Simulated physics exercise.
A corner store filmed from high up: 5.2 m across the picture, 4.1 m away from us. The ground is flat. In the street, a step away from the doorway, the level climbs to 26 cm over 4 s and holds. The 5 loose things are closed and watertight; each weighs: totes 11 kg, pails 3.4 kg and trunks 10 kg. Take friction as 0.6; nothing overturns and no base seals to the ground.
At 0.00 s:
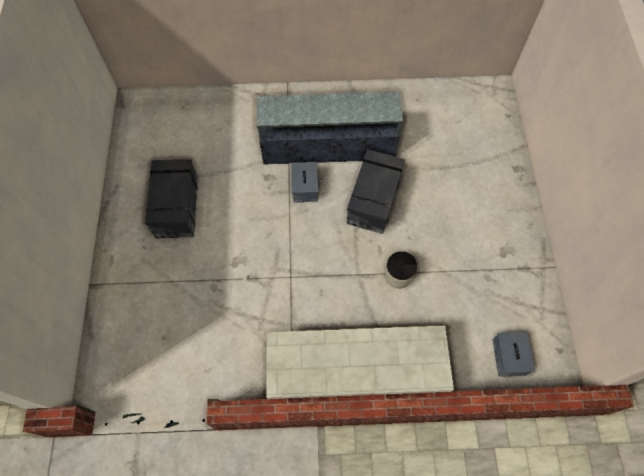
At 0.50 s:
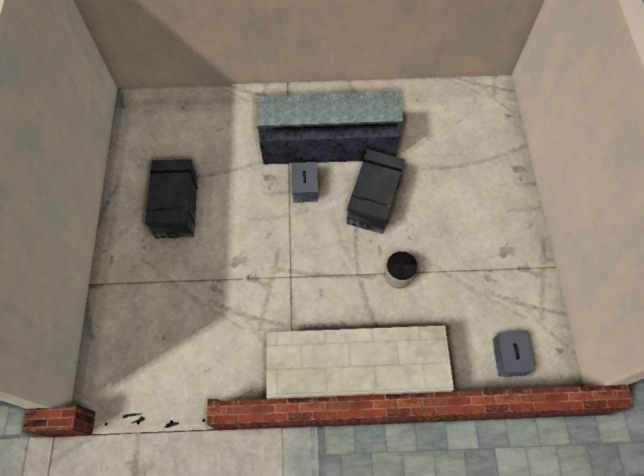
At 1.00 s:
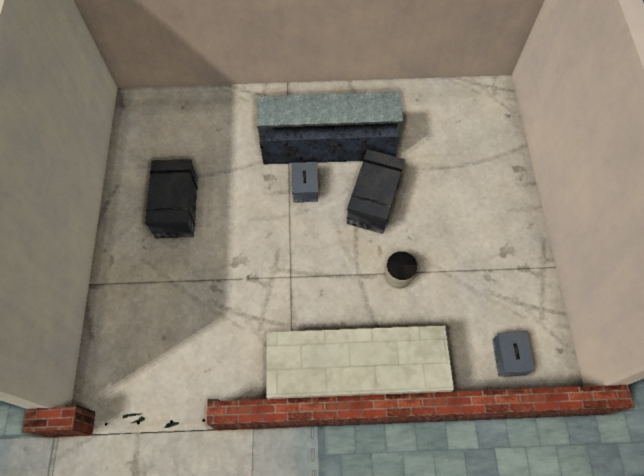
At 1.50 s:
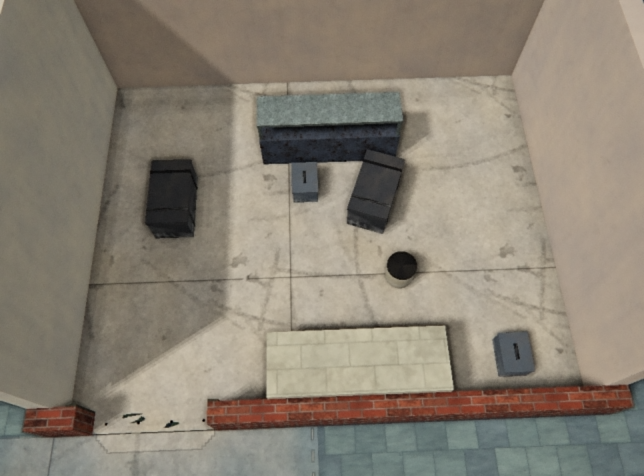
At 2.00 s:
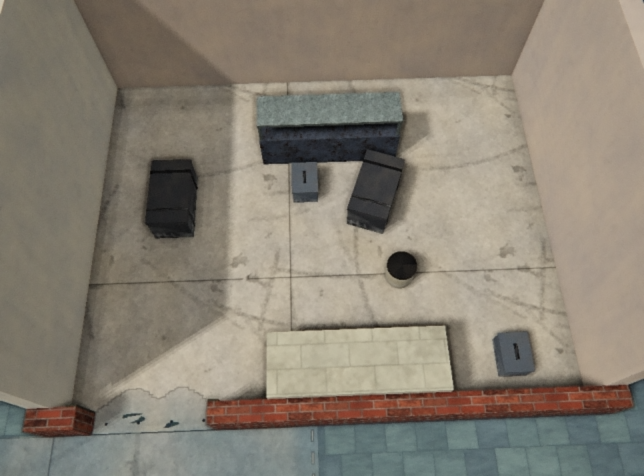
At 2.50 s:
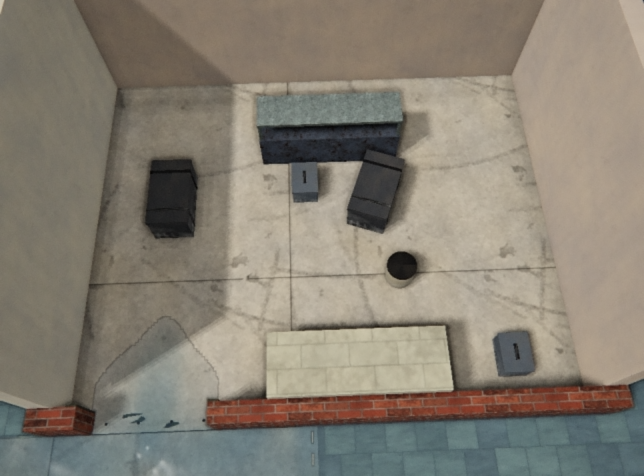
Water covers the street outside, then spreads through the doorway gap onto the store's floor.
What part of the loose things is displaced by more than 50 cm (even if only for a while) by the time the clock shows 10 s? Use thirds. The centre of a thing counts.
That comes to from one to two thirds.
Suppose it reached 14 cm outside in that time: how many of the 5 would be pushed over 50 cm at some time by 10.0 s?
Then 1.
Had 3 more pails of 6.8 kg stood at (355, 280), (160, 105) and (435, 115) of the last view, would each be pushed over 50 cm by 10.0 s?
In that order: Short of it, more, more.
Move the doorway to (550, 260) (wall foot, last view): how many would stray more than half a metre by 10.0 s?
Then 4.
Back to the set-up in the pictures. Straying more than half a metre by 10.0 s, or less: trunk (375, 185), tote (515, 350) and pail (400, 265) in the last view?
In turn: More, short of it, short of it.
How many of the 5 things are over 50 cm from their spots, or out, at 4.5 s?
I count 0.
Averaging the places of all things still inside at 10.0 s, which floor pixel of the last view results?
Near (411, 235).
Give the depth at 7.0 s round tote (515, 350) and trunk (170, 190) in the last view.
About 0 and 12 cm.
After 3.5 s 0 of 5 are over 50 cm from their spots; 0 afloat.
After 4.5 s 0 of 5 are over 50 cm from their spots; 0 afloat.
After 7.0 s 1 of 5 are over 50 cm from their spots; 1 afloat.
After 10.0 s 3 of 5 are over 50 cm from their spots, and 3 have been at some point; 2 afloat.
